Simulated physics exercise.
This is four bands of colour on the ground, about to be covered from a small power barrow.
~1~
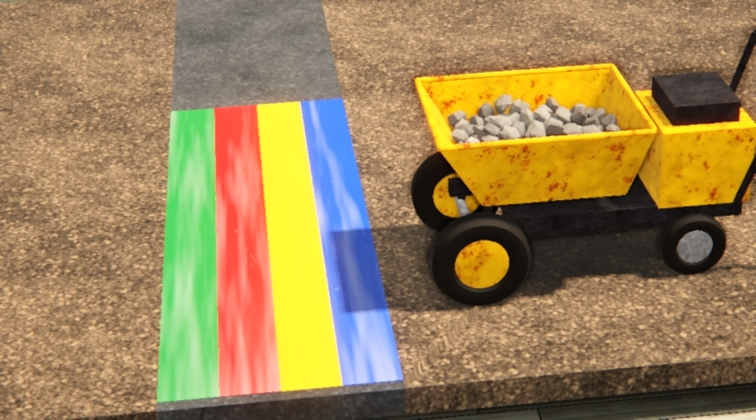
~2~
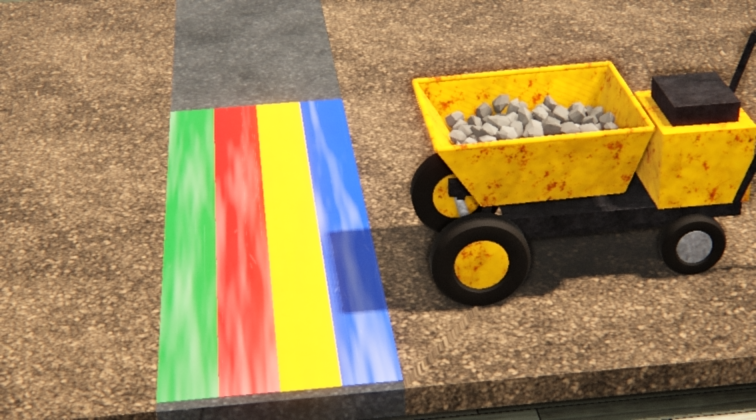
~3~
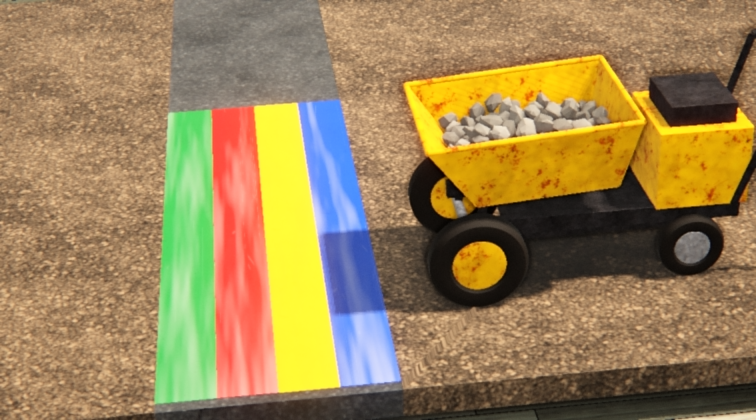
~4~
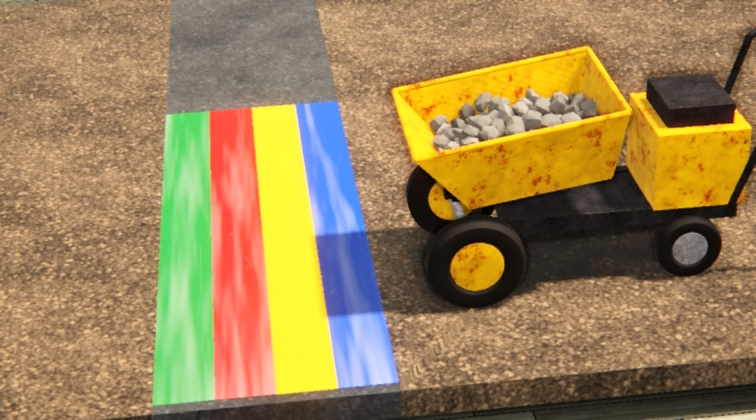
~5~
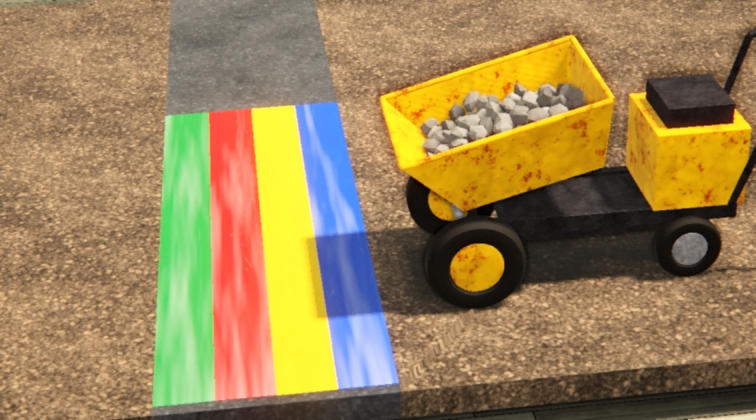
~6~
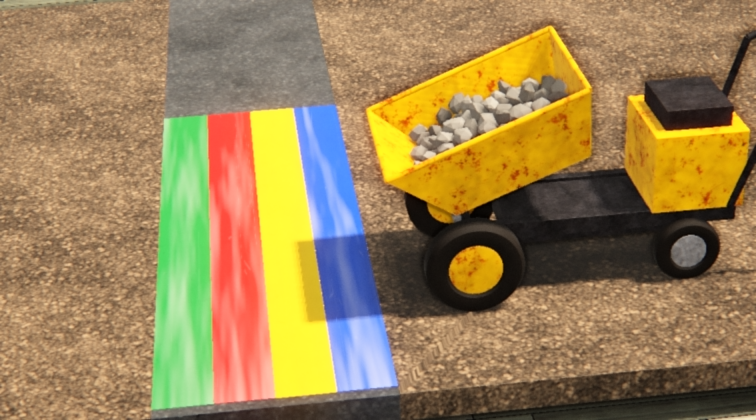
In this clip, a yellow power barrow loaded with grey broken stones stands to the right of green, red, yellow and blue bands on the ground. Its skip starts level, then tilts steadily leftward, its right side rising.
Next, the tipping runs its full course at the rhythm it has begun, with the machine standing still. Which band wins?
Most covered: The yellow band.
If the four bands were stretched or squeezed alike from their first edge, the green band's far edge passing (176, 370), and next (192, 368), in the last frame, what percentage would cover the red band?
In turn 20 and 20 in a hundred.
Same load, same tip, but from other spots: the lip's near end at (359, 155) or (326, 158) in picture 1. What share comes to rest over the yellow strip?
In turn 0 and 0 in a hundred.
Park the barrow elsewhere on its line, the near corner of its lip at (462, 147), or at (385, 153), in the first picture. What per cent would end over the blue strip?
First some 30, then 0 per cent.
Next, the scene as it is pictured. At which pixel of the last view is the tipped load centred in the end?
Roughly at (283, 284).
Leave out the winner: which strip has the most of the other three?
Second comes the red one.
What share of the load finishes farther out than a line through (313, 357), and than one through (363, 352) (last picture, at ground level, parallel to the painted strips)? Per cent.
Roughly 50 per cent, and 80 per cent.
Shortly afterwards, skip tipped steeply; the whole lot in the skip.
Next, skip tipped right over; the bulk in the skip; only a few over the blue strip; a little over the yellow strip; only a few over the red strip.
Some moments later, skip tipped right over; near a quarter in the skip; a little over the blue strip; near a third over the yellow strip; near a quarter over the red strip; a little over the green strip; only a few off the paint.
In the end, skip tipped right over; near a quarter in the skip; a little over the blue strip; near a third over the yellow strip; near a quarter over the red strip; a little over the green strip; only a few off the paint.
